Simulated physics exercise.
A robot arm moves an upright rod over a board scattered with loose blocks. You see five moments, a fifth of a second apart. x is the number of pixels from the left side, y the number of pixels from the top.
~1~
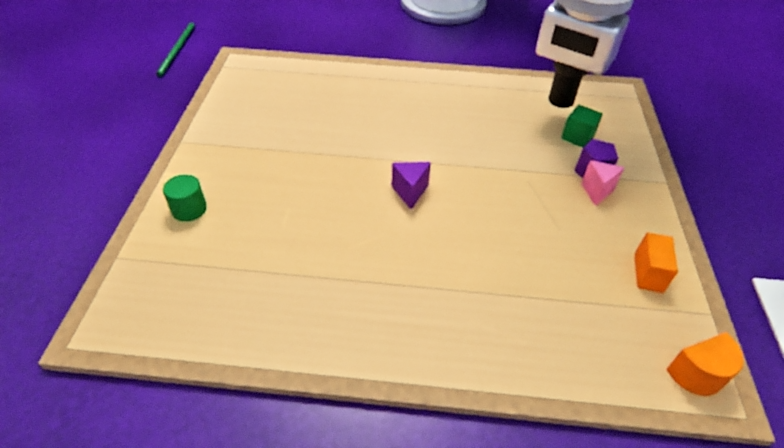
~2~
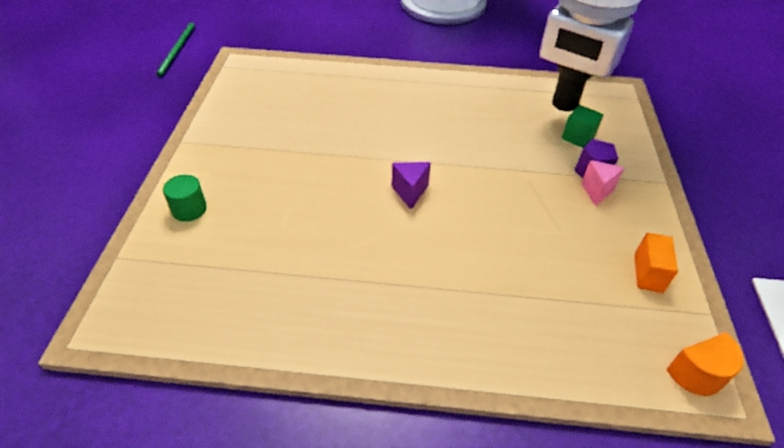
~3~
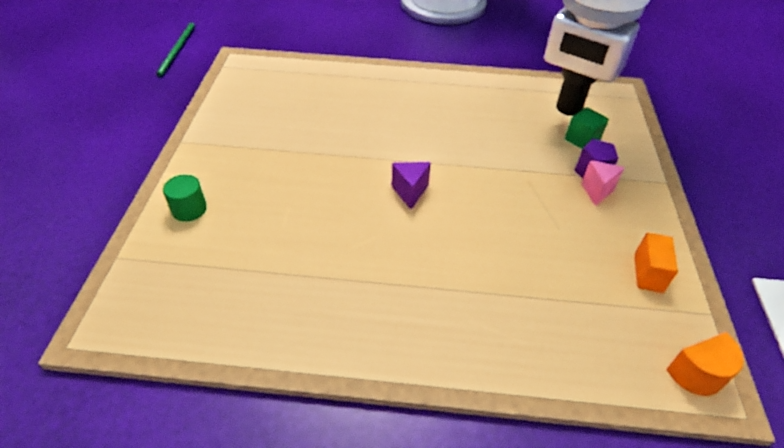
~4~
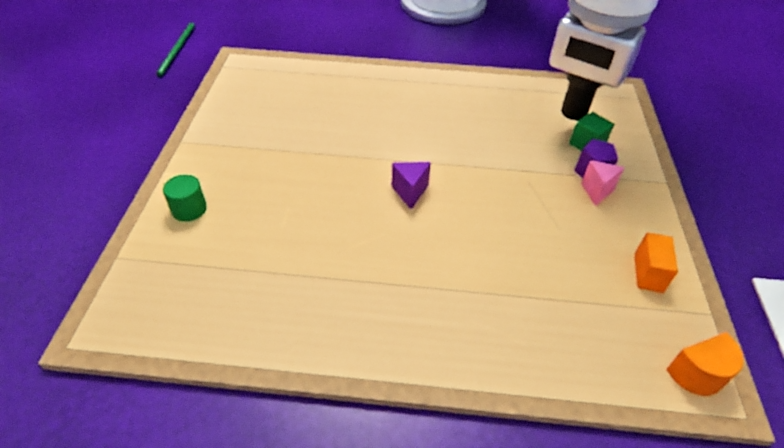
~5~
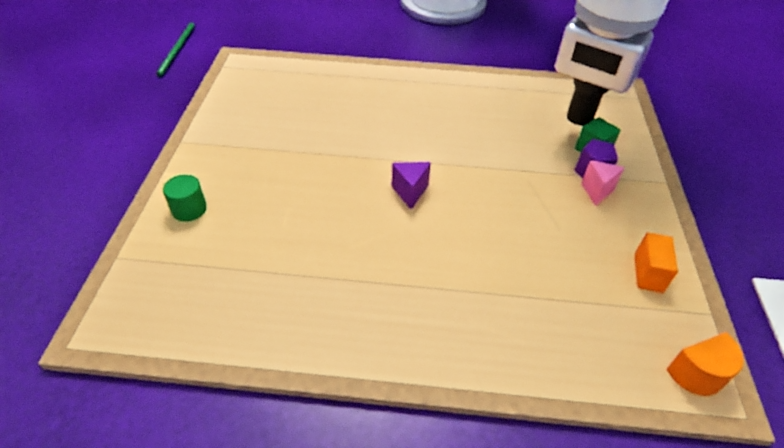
On a pale wooden board set on a purple surface, a robot arm holds a dark upright rod beside a green block near the upper right corner. The rod edges down and to the right, nudging the green block slightly toward the purple block, while the other pieces stay still.
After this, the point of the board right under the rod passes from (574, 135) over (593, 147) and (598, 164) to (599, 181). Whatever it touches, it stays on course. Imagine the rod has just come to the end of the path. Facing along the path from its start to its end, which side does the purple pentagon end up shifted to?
Displaced right.
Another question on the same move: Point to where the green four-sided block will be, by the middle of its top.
Near (638, 152).
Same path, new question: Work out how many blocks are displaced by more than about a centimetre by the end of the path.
My prediction: No fewer than three blocks.
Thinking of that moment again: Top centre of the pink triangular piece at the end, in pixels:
The middle of the upper face of the pink triangular piece will lie at about (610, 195) in the picture.
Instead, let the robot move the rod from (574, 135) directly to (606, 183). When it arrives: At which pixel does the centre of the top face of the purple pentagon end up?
Its top centre is at about (616, 182).
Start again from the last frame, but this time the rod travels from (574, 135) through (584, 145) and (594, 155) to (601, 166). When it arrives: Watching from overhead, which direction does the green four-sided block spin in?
Viewed from above: Anti-clockwise.
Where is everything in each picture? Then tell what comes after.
The first frame shows tip of the rod (561, 101), middles of tops, purple pentagon (602, 149), green four-sided block (586, 114), pink triangular piece (607, 170).
The second frame shows rod (565, 104), nothing pushed.
The third frame shows rod (569, 108), green four-sided block (591, 117).
The fourth frame shows rod (574, 113), green four-sided block (596, 122).
The fifth frame shows rod (580, 118), purple pentagon (602, 149), green four-sided block (602, 127), pink triangular piece (607, 170).
What follows on the original path. Halfway along, rod (603, 139); purple pentagon (603, 152), turned 20° clockwise; green four-sided block (632, 146).
At the end, rod (606, 164); purple pentagon (601, 176), turned 15° clockwise; green four-sided block (638, 152), turned 40° anticlockwise; pink triangular piece (610, 195), turned 15° anticlockwise.
